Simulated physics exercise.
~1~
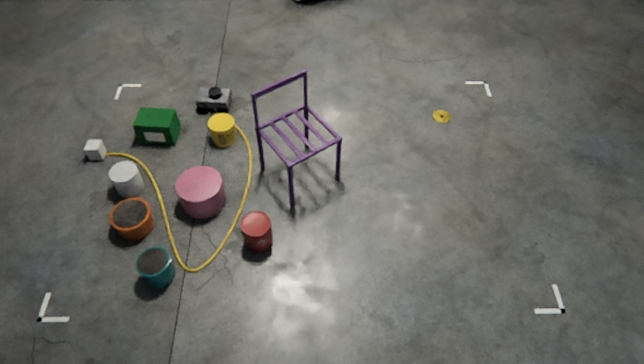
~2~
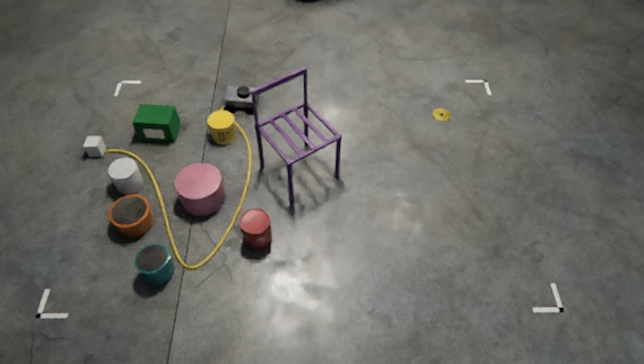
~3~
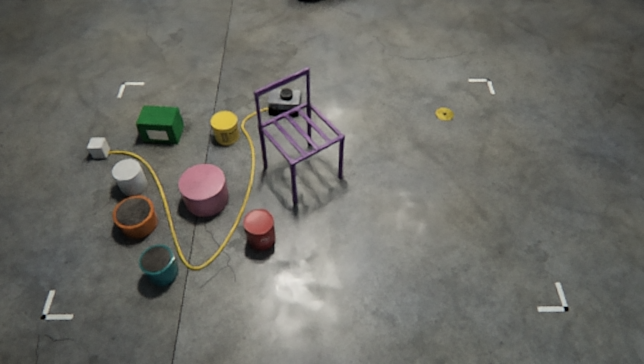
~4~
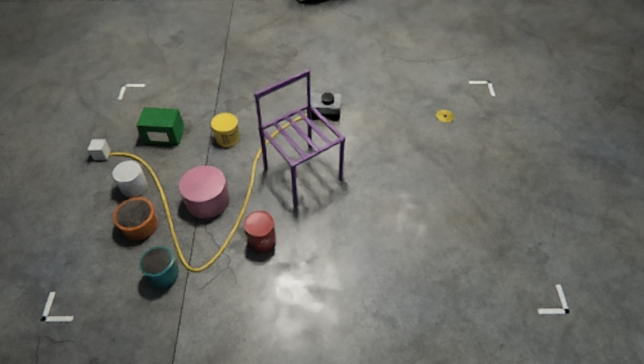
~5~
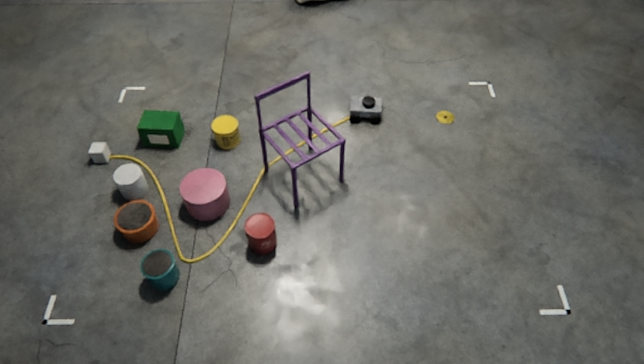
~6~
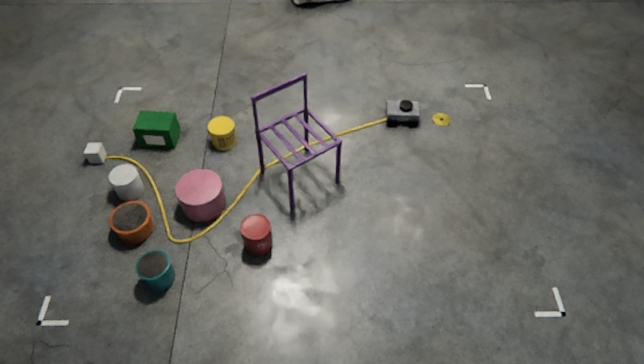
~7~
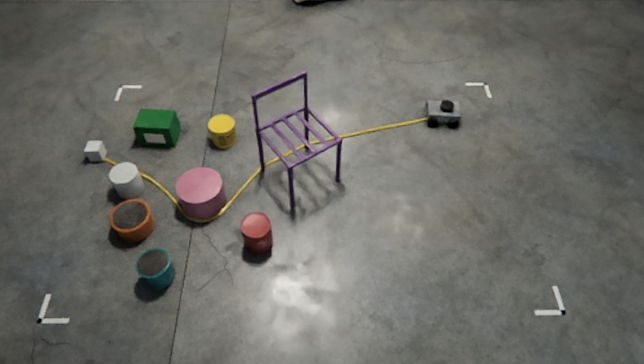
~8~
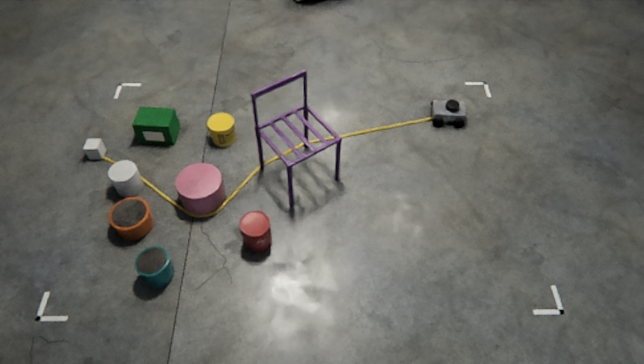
A grey concrete shop floor marked by white corner lines is seen from high above. On the left, a green carton, yellow bucket, white tub, orange pot, teal pot and red bin surround a pink tub, with a purple chair to their right. A yellow lead loops among them from a small white block to a little grey cart. The cart rolls right behind the chair, drawing the lead beneath the seat and shrinking its loop. It reaches the yellow mark and stops, the lead now bending around the pink tub while everything else stands in place.
